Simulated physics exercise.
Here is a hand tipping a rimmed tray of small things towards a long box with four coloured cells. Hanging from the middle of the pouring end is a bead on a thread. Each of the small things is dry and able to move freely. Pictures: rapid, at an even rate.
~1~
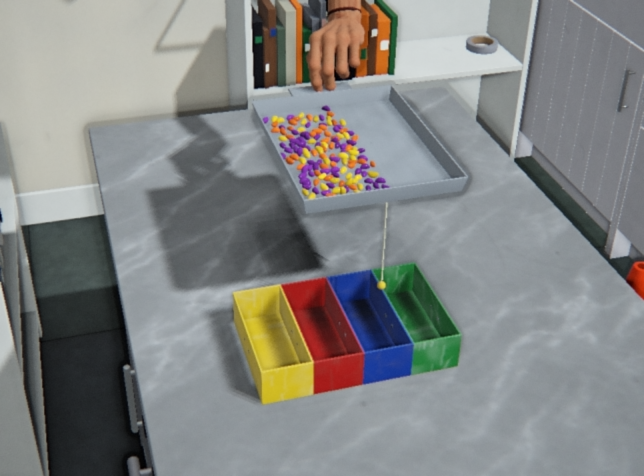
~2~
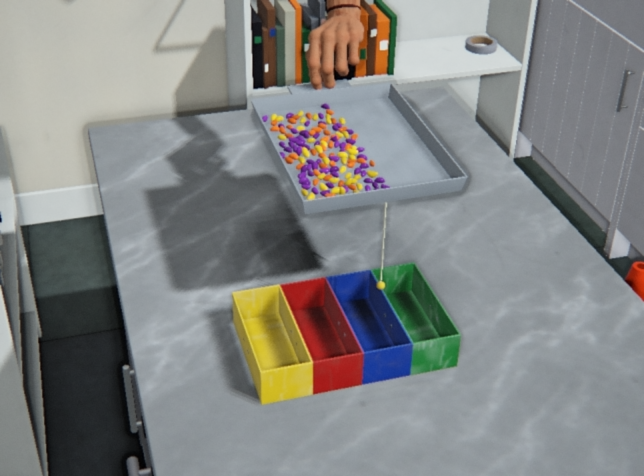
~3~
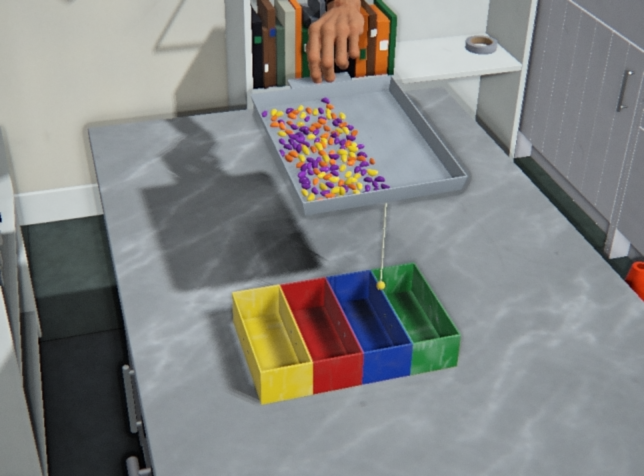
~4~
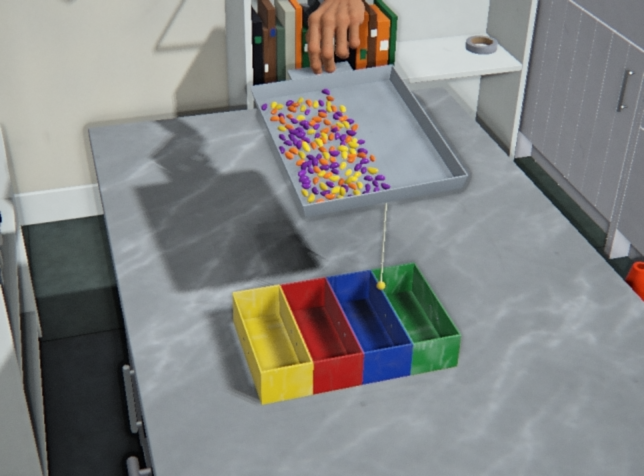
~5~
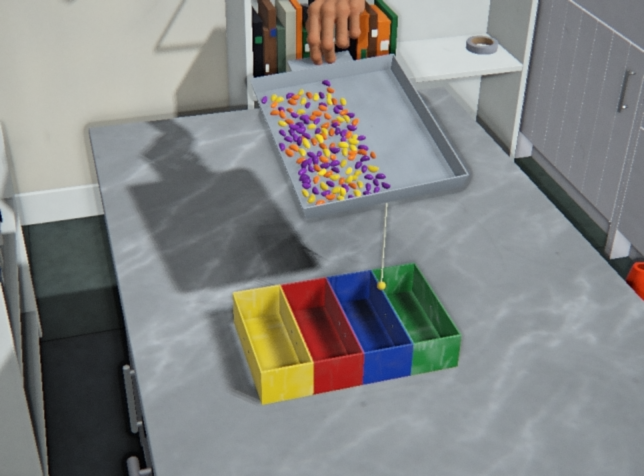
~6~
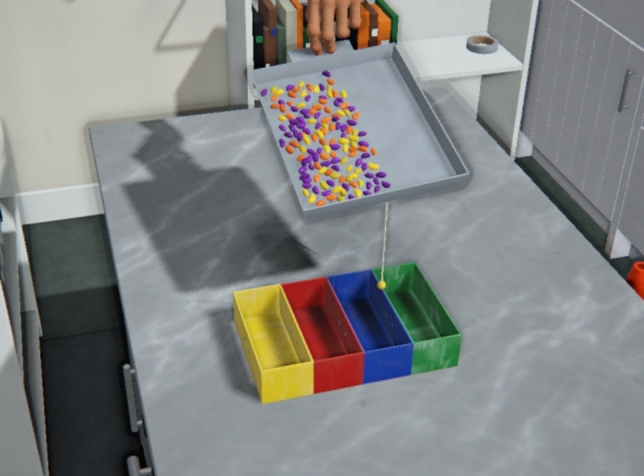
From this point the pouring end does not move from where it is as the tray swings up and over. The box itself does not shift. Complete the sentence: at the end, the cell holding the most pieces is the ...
... Red cell.
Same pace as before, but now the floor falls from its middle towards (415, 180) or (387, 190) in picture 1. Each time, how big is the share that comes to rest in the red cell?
Roughly 0 per cent, and 20 per cent.
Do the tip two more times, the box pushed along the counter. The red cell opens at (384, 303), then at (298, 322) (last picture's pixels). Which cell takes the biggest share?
The cell in yellow first, that red cell second.
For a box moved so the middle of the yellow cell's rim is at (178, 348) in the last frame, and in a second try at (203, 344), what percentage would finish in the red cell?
0 per cent the first time, 0 per cent the second time.
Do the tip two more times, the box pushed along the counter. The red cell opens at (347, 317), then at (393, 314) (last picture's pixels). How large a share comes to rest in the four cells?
About 100 % and 50 %.
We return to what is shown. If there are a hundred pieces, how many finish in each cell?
The yellow cell holds 10 %, the red cell 80 %, the blue cell 10 % and the green cell 0 %.
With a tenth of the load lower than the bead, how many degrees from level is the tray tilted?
95°.
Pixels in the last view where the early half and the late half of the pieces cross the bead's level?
Early half (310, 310), late half (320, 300).
Shortly afterwards, tray tipped steeply; the whole lot on the tray.
Next, tray tipped right over; near two thirds on the tray; a little in the red cell; only a few in the yellow cell; near a quarter falling or outside the box.
Some moments later, tray tipped past a quarter turn; the bulk in the red cell; a little in the yellow cell; a little in the blue cell; only a few falling or outside the box.
In the end, tray tipped past a quarter turn; the bulk in the red cell; a little in the yellow cell; a little in the blue cell; none at all in the green cell; only a few outside the box.
